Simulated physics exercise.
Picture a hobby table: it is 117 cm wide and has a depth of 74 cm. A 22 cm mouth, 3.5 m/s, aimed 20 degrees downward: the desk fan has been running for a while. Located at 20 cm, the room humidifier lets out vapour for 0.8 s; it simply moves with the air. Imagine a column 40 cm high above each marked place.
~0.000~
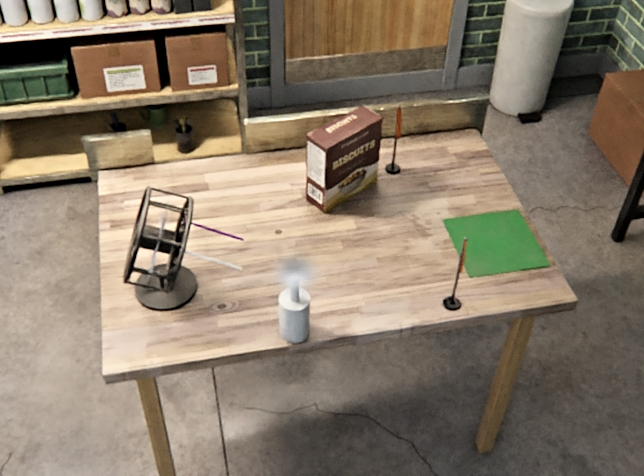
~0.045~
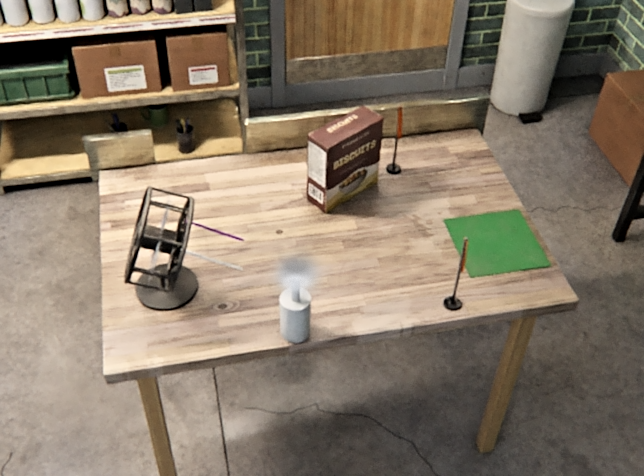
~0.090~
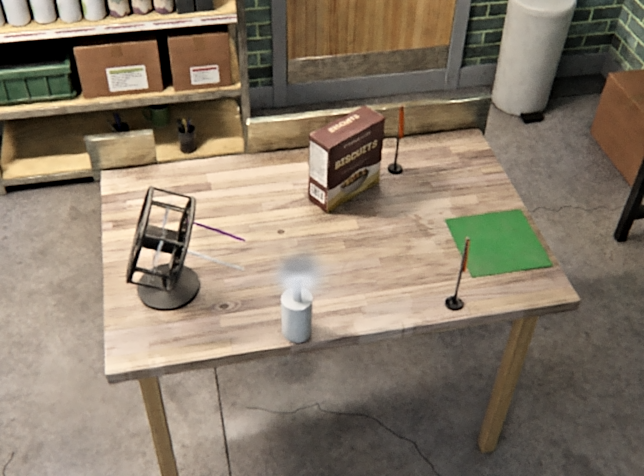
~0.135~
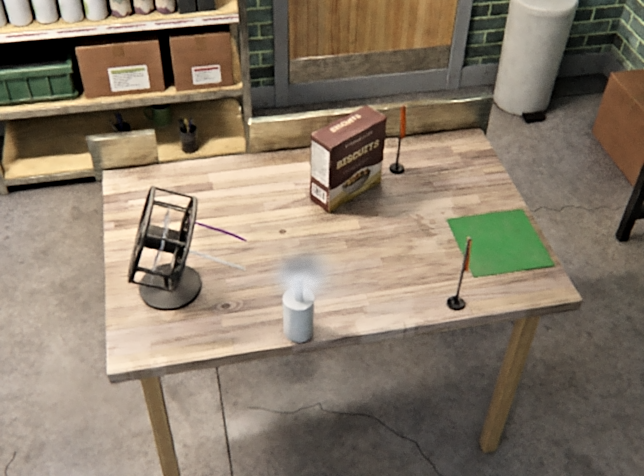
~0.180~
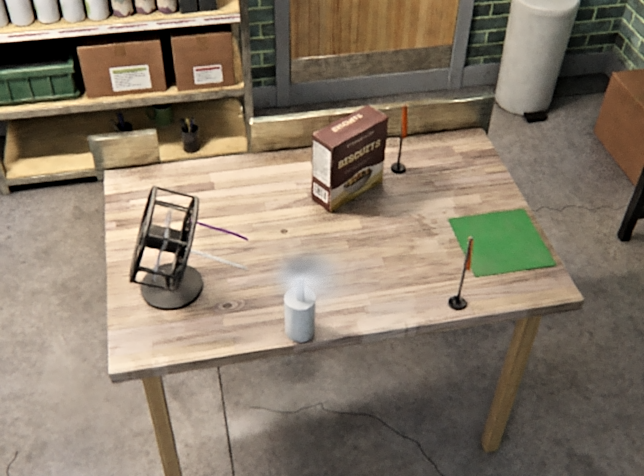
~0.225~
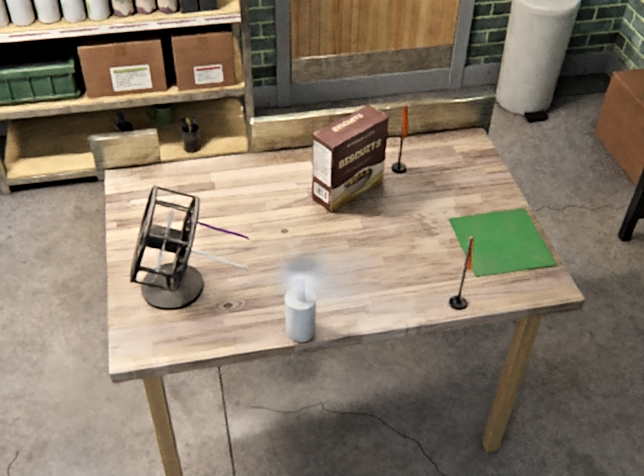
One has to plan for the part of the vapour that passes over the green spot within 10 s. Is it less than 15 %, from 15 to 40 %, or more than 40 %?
Over the green spot, less than 15 %.
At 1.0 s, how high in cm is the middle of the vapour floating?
About 8 cm up.
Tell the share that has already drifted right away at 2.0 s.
Around 100 percent, I'd say.
By 1.0 s we count, 2 % has passed over the green spot, with 64 % still about or yet to come, and the middle of the rest is near (474, 311).
By 2.0 s we count, 4 % has passed over the green spot, with 4 % still about or yet to come.
By 4.0 s we count, 4 % has passed over the green spot, with 0 % still about or yet to come.
By 10.0 s we count, 4 % has passed over the green spot, with 0 % still about or yet to come.
